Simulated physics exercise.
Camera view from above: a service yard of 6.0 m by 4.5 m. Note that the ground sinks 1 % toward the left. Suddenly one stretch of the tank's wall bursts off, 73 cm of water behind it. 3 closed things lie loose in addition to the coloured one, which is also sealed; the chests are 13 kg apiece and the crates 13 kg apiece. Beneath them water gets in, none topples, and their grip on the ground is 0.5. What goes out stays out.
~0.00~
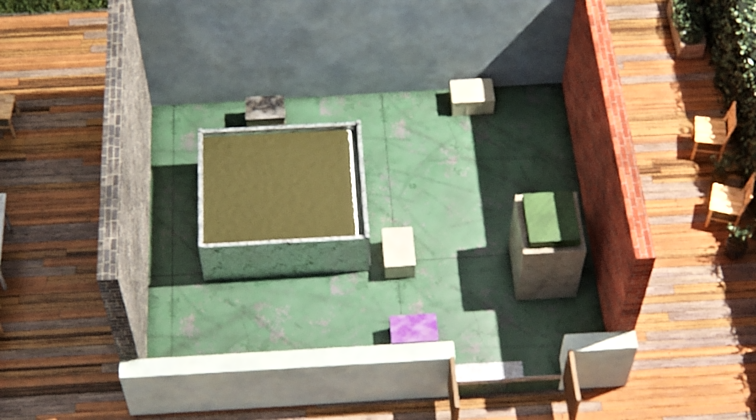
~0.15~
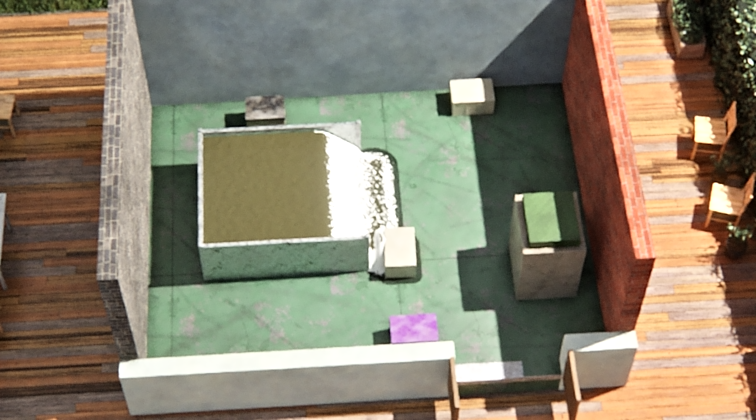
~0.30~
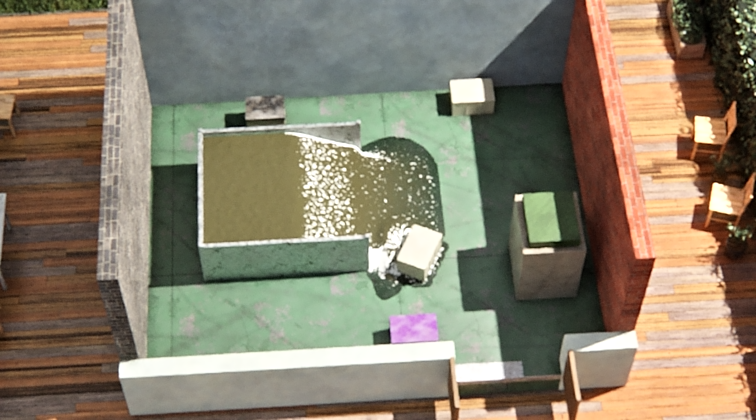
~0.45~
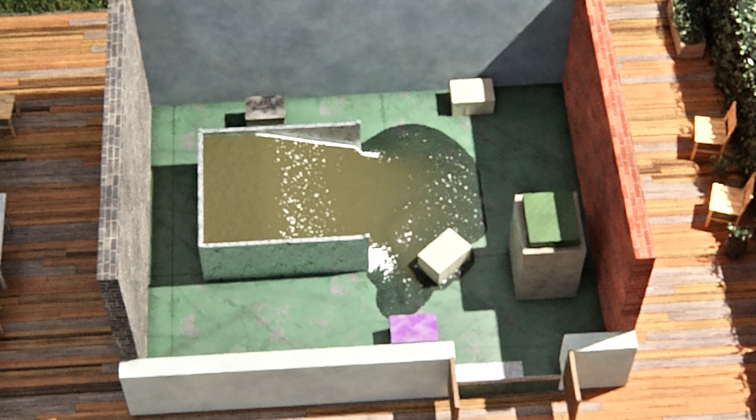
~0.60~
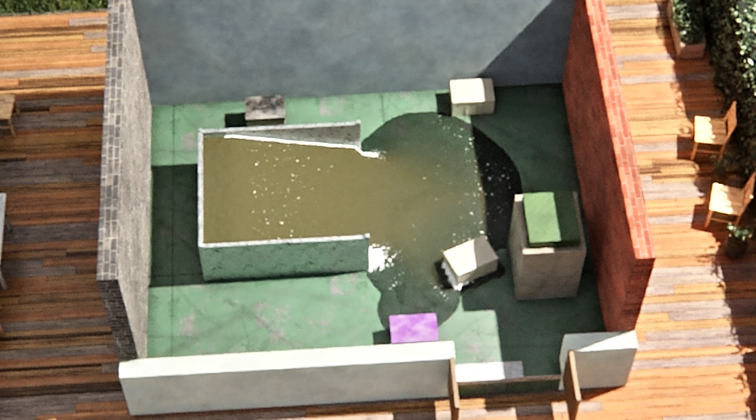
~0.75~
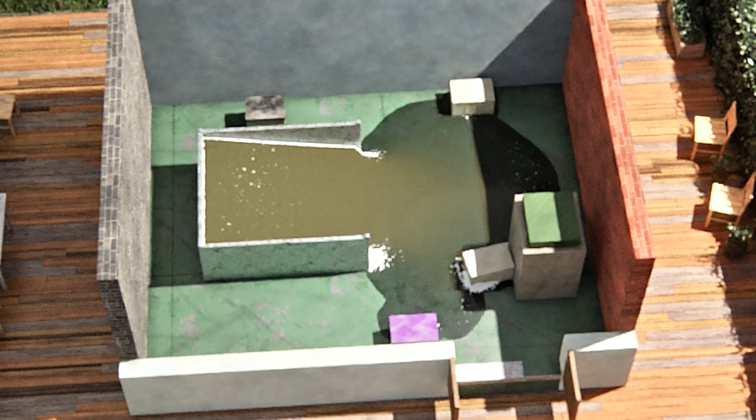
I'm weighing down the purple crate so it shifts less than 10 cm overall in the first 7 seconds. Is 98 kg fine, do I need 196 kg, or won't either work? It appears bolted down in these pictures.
98 kg is fine.
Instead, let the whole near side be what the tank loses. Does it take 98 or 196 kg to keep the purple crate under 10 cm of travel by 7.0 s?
Result: Greater mass required.
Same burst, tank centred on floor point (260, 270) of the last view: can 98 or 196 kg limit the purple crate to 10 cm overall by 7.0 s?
Result, then: Lighter one suffices.
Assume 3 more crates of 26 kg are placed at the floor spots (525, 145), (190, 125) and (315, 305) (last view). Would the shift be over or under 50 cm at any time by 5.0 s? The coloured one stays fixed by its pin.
In order: Farther, then not as far, then not as far.
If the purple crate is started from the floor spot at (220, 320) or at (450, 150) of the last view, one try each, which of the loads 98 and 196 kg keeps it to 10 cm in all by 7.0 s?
Well, the little one does for the first, the little one does for the second.
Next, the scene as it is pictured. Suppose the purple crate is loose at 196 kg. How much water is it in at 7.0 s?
About 7 cm.
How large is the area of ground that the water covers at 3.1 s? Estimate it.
17 m2.
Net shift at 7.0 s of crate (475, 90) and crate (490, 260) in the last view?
In that order: 450 cm, gone out.
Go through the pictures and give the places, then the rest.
The first frame shows the purple crate at (414, 328), on the bottom; 3.7 m2 under water; 0 of 4 have shifted.
The second frame shows the purple crate at (414, 328), on the bottom; 4.6 m2 under water; 0 of 4 have shifted.
The third frame shows the purple crate at (414, 328), on the bottom; water covers 5.9 m2; 1 of 4 have shifted.
The fourth frame shows the purple crate at (414, 328) rests on the ground; water covers 7.6 m2; 1 of 4 have shifted.
The fifth frame shows the purple crate at (414, 328), on the bottom; 9.4 m2 under water; 1 of 4 have shifted.
The sixth frame shows the purple crate at (414, 328), on the bottom; water covers 11.2 m2; 1 of 4 have shifted.
After 1.4 s the purple crate would be 0 cm from its start with 98 kg and 0 cm from its start with 196 kg; 1 cm of water round it then.
After 3.1 s the purple crate would be 0 cm from its start with 98 kg and 0 cm from its start with 196 kg; 3 cm of water round it then.
After 4.9 s the purple crate would be 0 cm from its start with 98 kg and 0 cm from its start with 196 kg; 12 cm of water round it then.
After 7.0 s the purple crate would be 0 cm from its start with 98 kg and 0 cm from its start with 196 kg; 7 cm of water round it then.
